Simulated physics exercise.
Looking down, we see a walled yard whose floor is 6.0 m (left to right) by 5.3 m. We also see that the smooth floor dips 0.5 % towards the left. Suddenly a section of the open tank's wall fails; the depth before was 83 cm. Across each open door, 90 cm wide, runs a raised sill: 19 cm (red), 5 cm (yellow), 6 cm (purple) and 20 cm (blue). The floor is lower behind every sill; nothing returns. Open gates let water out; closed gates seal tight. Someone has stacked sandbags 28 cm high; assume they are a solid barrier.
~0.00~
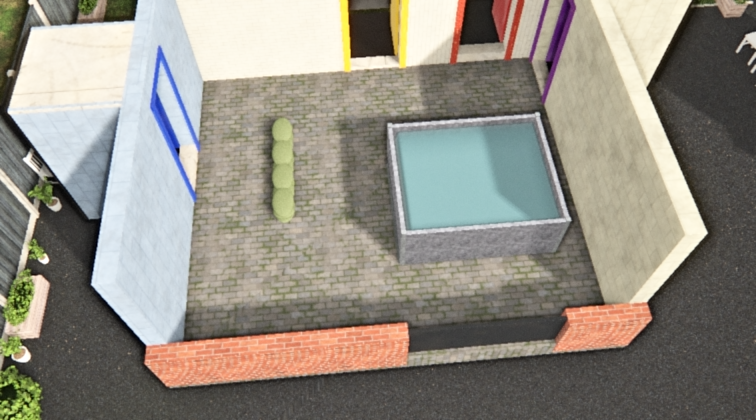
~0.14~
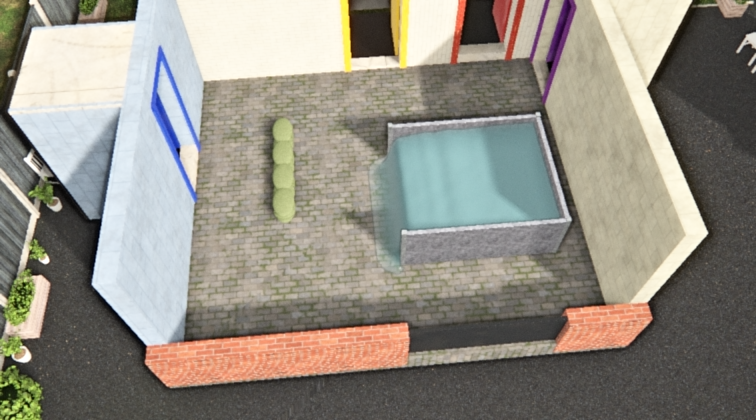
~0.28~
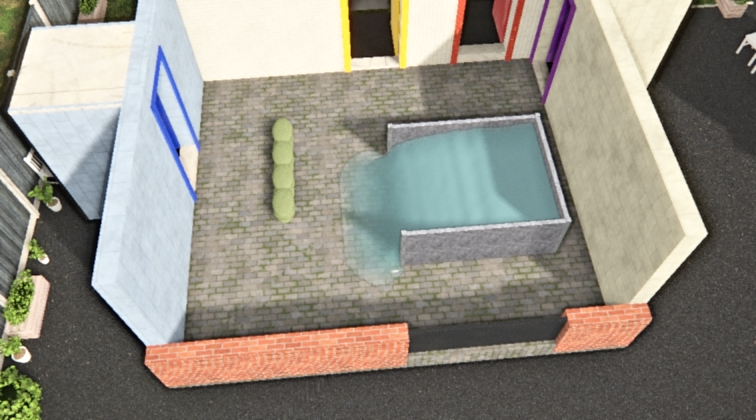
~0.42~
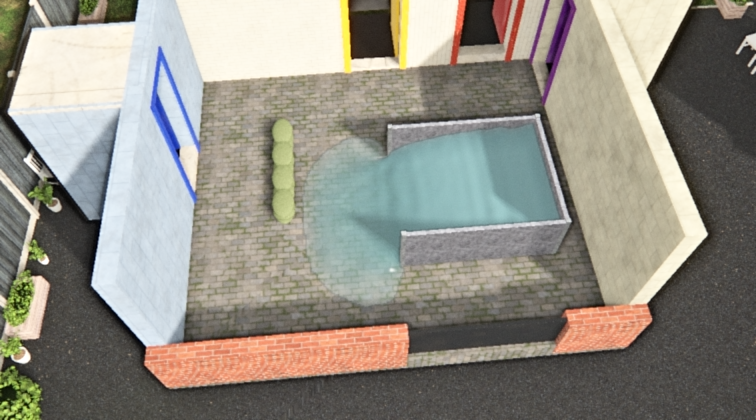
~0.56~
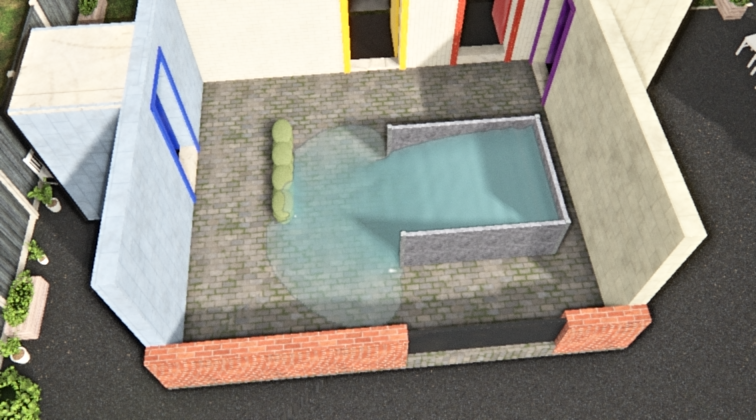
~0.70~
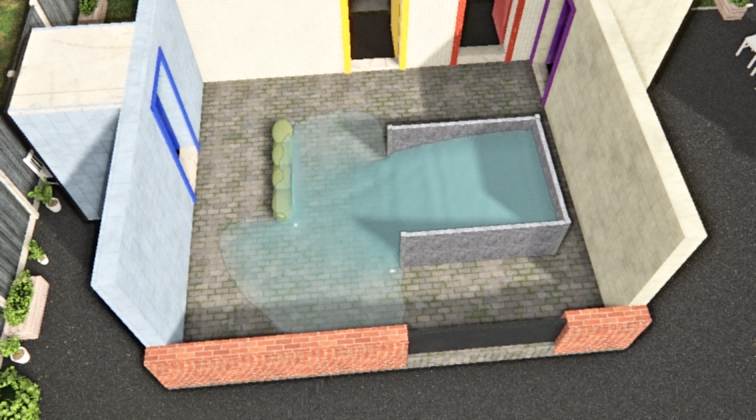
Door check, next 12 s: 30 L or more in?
In order: The red door is going to hold within the limit; the yellow door is going to break the limit; the purple door is going to break the limit; the blue door is going to hold within the limit.
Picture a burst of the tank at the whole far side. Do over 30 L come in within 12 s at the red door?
Note: Red door, beyond the limit.
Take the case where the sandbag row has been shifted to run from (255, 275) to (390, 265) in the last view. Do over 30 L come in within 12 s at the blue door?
Limit check - blue: Fail, exceeded.
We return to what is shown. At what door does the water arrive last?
Lab note: Last arrival at the purple door.
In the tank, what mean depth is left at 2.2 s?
25 cm.
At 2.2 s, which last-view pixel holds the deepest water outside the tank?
Roughly at pixel (187, 303).
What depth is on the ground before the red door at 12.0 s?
Around 9.5 cm there.
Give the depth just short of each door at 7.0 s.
Depths in cm: Red 8, yellow 9, purple 16, blue 15.
After 1.4 s water covers 45 % of the floor and is deepest (52 cm) near (296, 211); red door not reached, yellow door not reached, purple door not reached, blue door 2 cm at the sill, 0 L in.
After 2.2 s water covers 60 % of the floor and is deepest (54 cm) near (187, 303); red door not reached, yellow door 9 cm at the sill, 0 L in, purple door not reached, blue door 17 cm at the sill, 0 L in.
After 3.5 s water covers 75 % of the floor and is deepest (32 cm) near (182, 363); red door 4 cm at the sill, 0 L in, yellow door 12 cm at the sill, 30 L in, purple door 5 cm at the sill, 0 L in, blue door 11 cm at the sill, 0 L in.
After 7.0 s water covers 95 % of the floor and is deepest (24 cm) near (569, 209); red door 8 cm at the sill, 0 L in, yellow door 9 cm at the sill, 128 L in, purple door 16 cm at the sill, 111 L in, blue door 15 cm at the sill, 1 L in.
After 12.0 s water covers 100 % of the floor and is deepest (18 cm) near (296, 174); red door 9 cm at the sill, 1 L in, yellow door 10 cm at the sill, 174 L in, purple door 10 cm at the sill, 317 L in, blue door 9 cm at the sill, 1 L in.
